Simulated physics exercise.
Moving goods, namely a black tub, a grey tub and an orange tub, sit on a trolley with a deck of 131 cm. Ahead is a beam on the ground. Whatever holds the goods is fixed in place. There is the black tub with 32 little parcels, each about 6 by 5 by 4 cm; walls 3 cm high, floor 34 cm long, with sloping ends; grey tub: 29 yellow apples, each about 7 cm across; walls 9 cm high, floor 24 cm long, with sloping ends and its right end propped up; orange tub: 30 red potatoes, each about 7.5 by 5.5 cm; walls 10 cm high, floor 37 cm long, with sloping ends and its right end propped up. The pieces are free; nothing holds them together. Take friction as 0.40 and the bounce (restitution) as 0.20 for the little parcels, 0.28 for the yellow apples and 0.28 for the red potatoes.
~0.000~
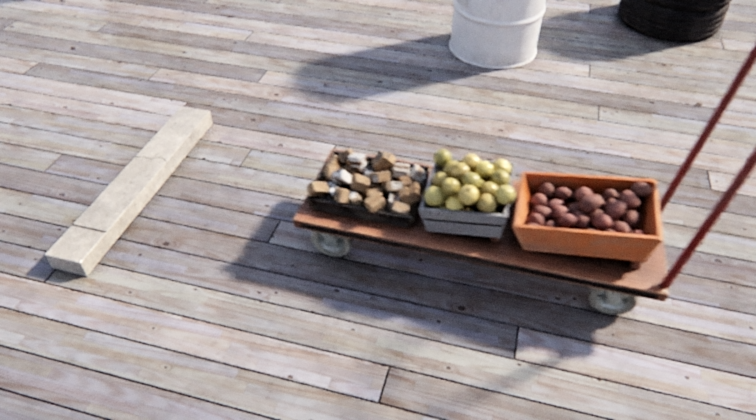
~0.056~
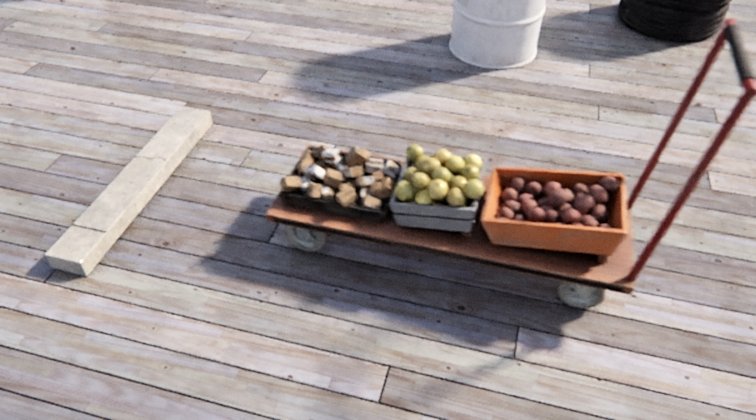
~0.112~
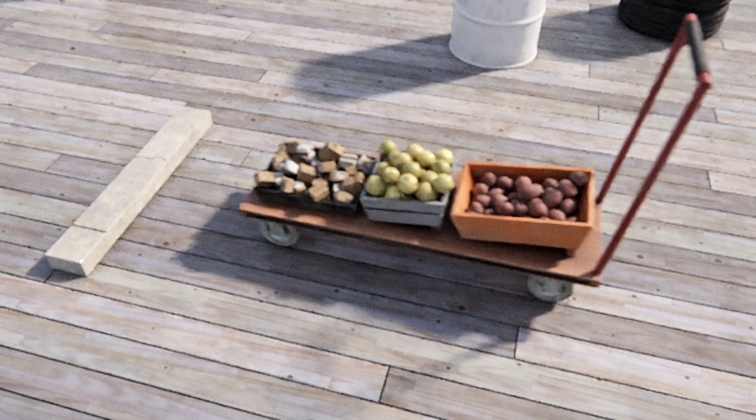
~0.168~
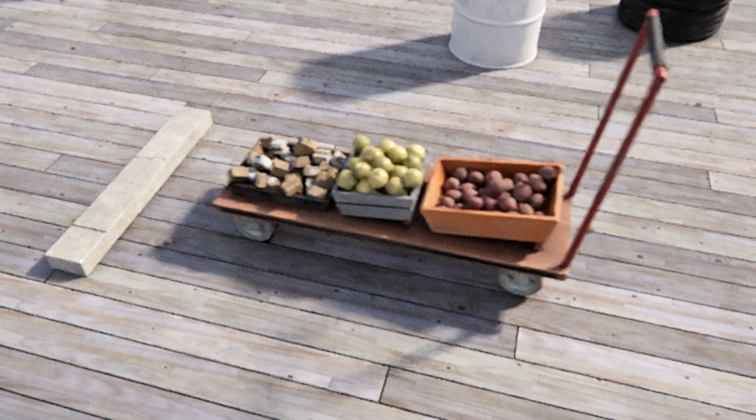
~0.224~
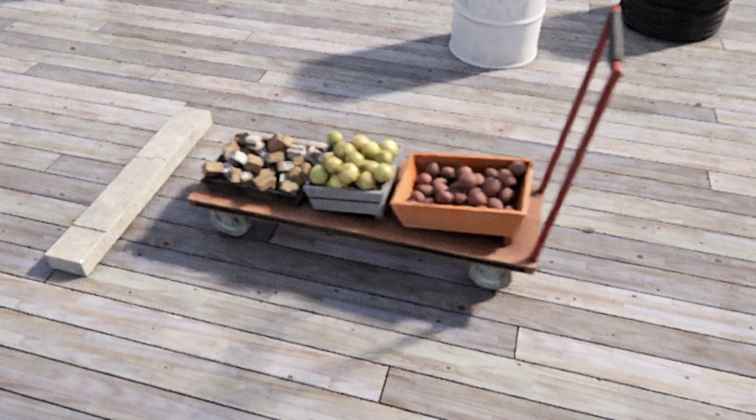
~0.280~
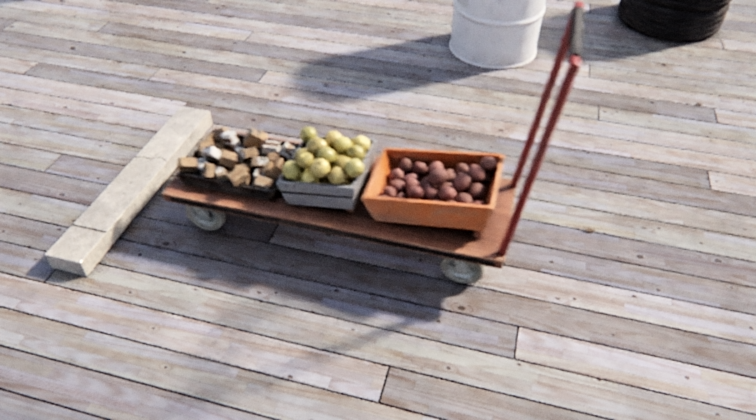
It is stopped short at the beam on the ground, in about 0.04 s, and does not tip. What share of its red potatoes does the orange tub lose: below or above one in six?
The orange tub sheds below one sixth of its red potatoes.
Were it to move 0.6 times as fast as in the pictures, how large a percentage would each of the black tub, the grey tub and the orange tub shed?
Black tub 10, grey tub 20, orange tub 0 per cent.
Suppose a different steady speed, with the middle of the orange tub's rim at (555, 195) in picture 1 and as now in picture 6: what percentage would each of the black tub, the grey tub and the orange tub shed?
Under that change it'd be black tub at 30, grey tub at 20 and orange tub at 0 percent.
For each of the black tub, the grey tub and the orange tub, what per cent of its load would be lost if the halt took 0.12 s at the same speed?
With that change, black tub 30 per cent, grey tub 30 per cent, orange tub 0 per cent.
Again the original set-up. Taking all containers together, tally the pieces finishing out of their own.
In all, roughly 25.
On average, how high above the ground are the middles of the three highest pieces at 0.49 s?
I'd put it close to 44 cm.
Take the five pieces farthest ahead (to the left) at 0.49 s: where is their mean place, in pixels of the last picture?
The five leading pieces sit around (142, 132).
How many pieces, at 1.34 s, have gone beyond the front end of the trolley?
Count: Approx. 12.
After 0.39 s, contact.
After 0.49 s, black tub 30 in, 2 out, grey tub 28 in, 1 out and orange tub 30 in, 0 out.
After 0.61 s, black tub 21 in, 11 out, grey tub 20 in, 9 out and orange tub 30 in, 0 out.
After 0.84 s, black tub 19 in, 13 out, grey tub 18 in, 11 out and orange tub 30 in, 0 out.
Outcome (at 1.34 s), black tub 19 in, 13 out, grey tub 18 in, 11 out and orange tub 30 in, 0 out. Asked share, 0 of 30, 0 per cent.
